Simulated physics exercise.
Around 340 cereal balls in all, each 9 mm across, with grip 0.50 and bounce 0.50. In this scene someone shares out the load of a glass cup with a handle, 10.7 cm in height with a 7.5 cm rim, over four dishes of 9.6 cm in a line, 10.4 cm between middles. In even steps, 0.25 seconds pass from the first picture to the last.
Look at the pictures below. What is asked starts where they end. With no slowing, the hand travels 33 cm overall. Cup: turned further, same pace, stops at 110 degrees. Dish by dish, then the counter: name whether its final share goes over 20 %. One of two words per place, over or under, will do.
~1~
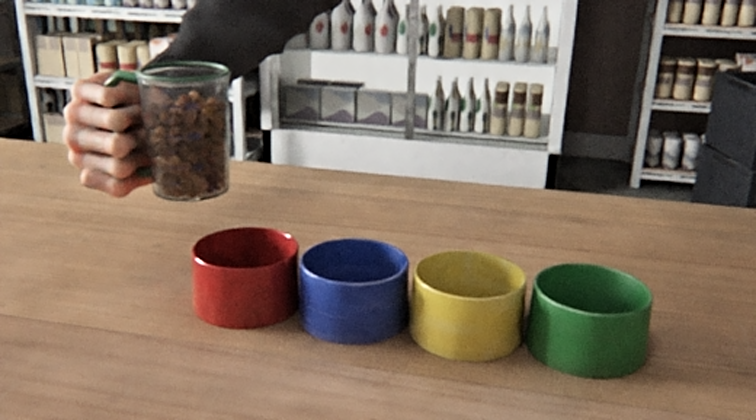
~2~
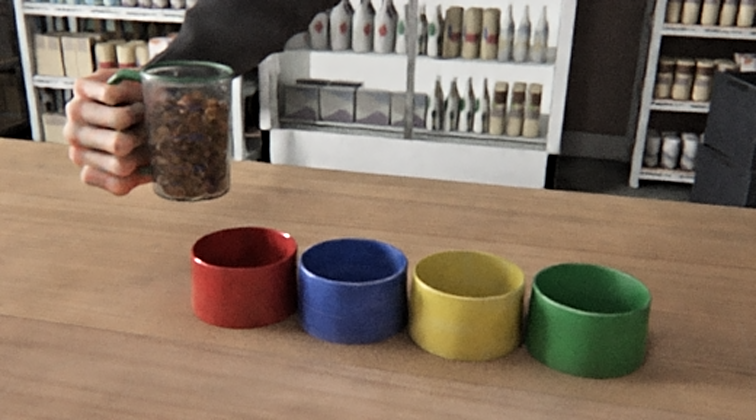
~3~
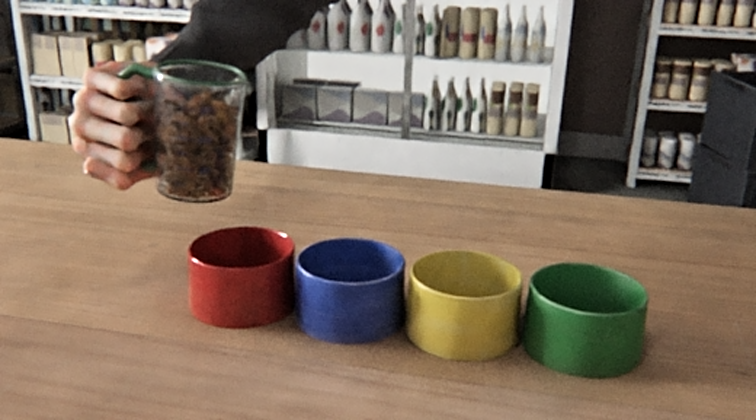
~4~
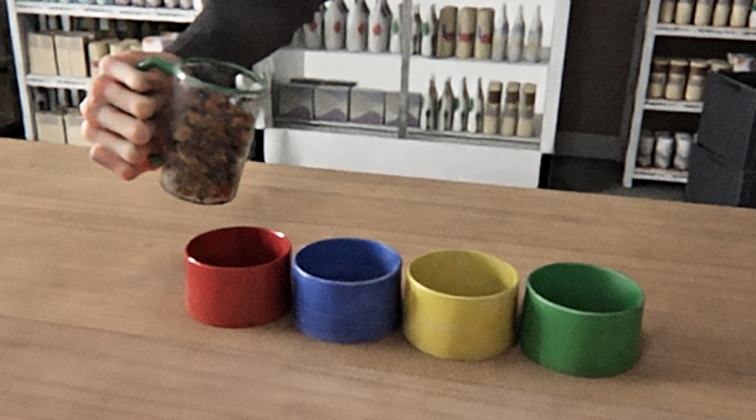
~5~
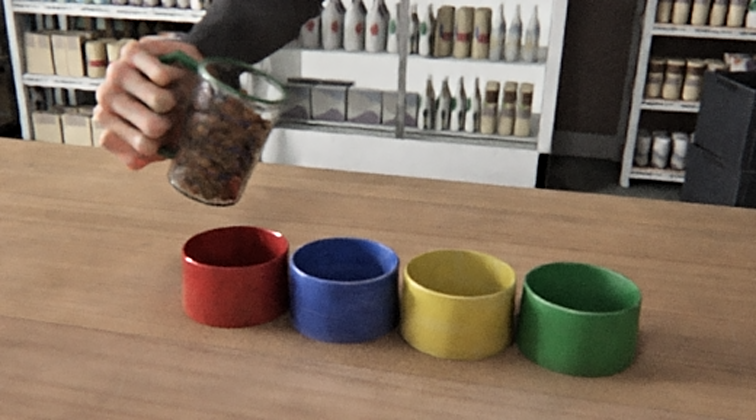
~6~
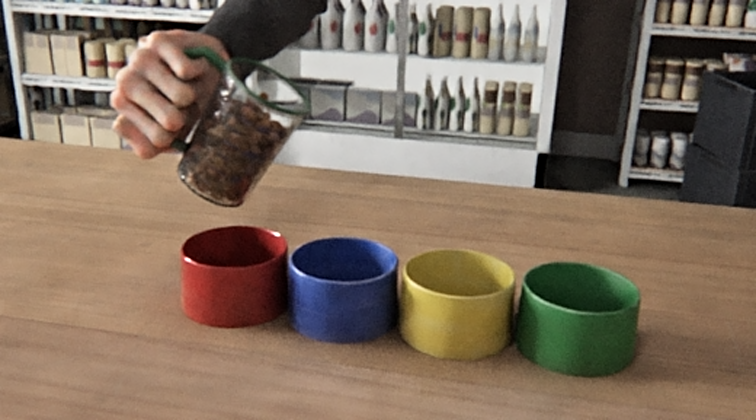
Red - under, blue - under, green - over, yellow - under, counter - over.
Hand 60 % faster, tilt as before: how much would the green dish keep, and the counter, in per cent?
Shares: Green 50, counter 50.
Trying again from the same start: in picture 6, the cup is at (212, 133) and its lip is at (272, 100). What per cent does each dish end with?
You'd end up with red at 0, blue at 0, green at 40 and yellow at 60.
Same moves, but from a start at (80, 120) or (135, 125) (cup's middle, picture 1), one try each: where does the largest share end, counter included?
Most lands at yellow the first time and at green the second time.
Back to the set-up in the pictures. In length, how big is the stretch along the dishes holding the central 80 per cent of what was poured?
I'd put it near 18 cm.
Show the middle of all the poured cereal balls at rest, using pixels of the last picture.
Look around (594, 333) in the last picture.
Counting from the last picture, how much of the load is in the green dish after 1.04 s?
By that moment, around 55 percent has got there.
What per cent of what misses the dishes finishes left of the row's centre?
I'd say near 0 percent.
Then, 0.40 s after the last picture, tilt 99 degrees; cup holds 100 %.
Then, 0.66 s after the last picture, tilt 110 degrees; cup holds 65 %, green 15 %, yellow 5 %.
Then, 1.04 s after the last picture, tilt 110 degrees; cup holds 15 %, green 55 %, yellow 5 %.
In the end, red 0 %, blue 0 %, green 65 %, yellow 5 %, counter 25 %.
